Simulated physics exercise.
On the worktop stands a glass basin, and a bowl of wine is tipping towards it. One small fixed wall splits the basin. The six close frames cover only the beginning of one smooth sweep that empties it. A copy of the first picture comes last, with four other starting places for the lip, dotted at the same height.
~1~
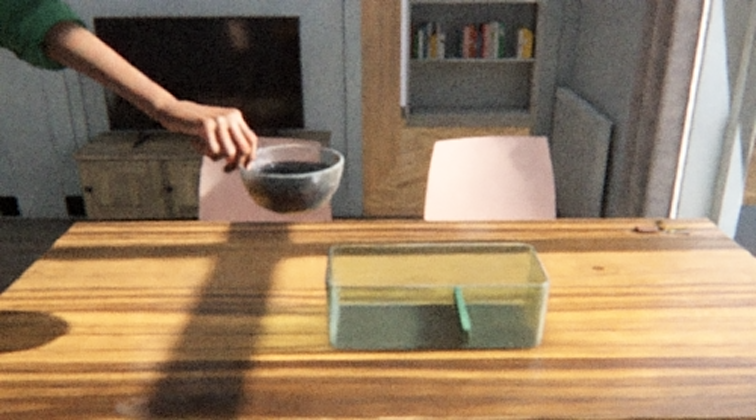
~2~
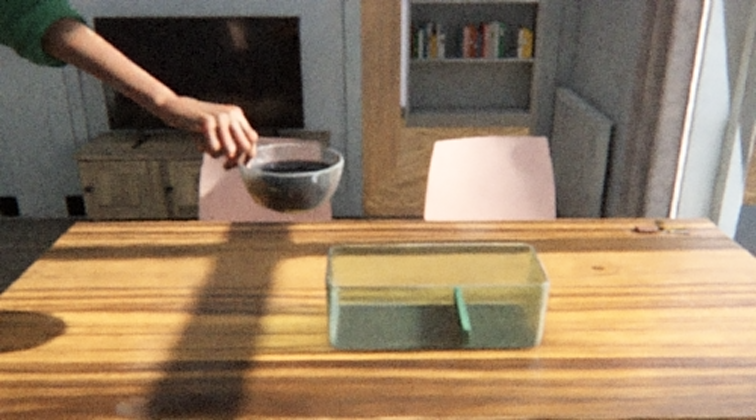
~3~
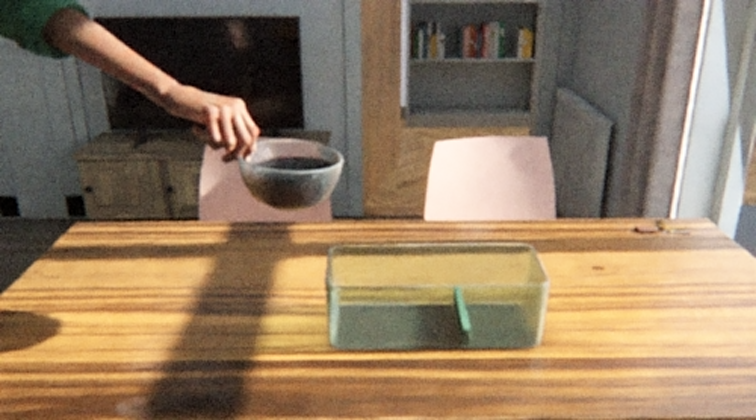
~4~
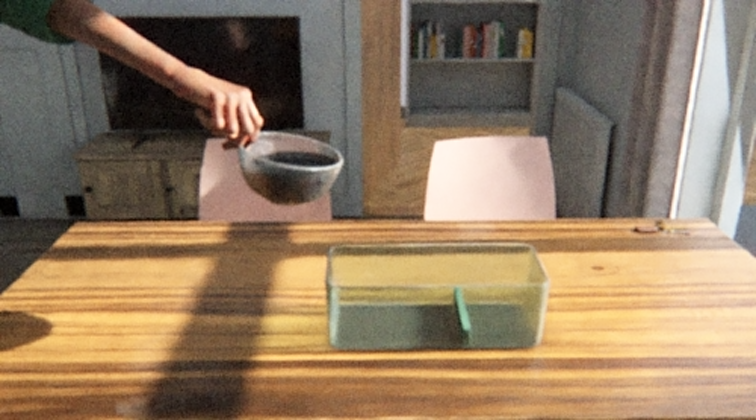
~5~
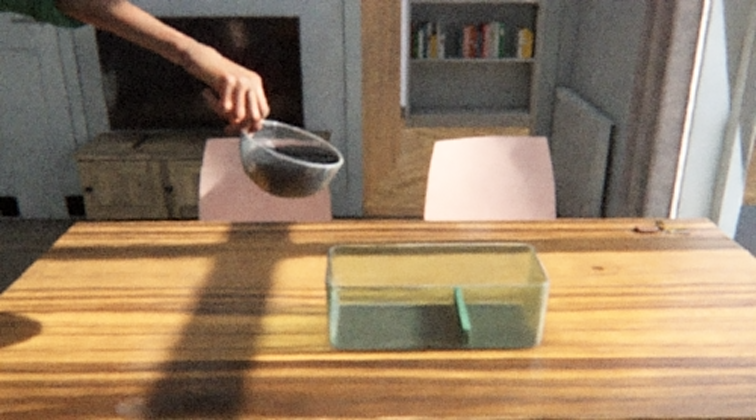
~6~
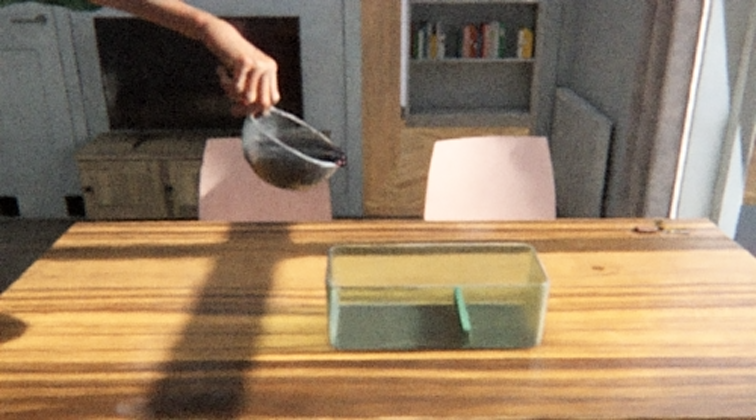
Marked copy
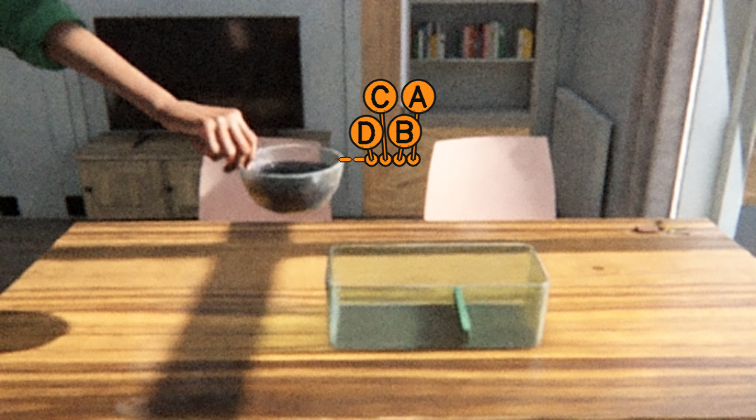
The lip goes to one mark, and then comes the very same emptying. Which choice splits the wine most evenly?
I would pick dot C.
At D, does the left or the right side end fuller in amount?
The left side.
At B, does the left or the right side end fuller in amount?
The right one.
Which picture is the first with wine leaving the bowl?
Picture 6.
In orange, A at (413, 159); B at (399, 159); C at (385, 159); D at (371, 159).
Choosing A, about 21 % ends left of the wall and 77 % right of it.
Choosing B, about 27 % ends left of the wall and 71 % right of it.
Choosing C, about 45 % ends left of the wall and 53 % right of it.
Choosing D, about 76 % ends left of the wall and 21 % right of it; 3 % is lost outside.
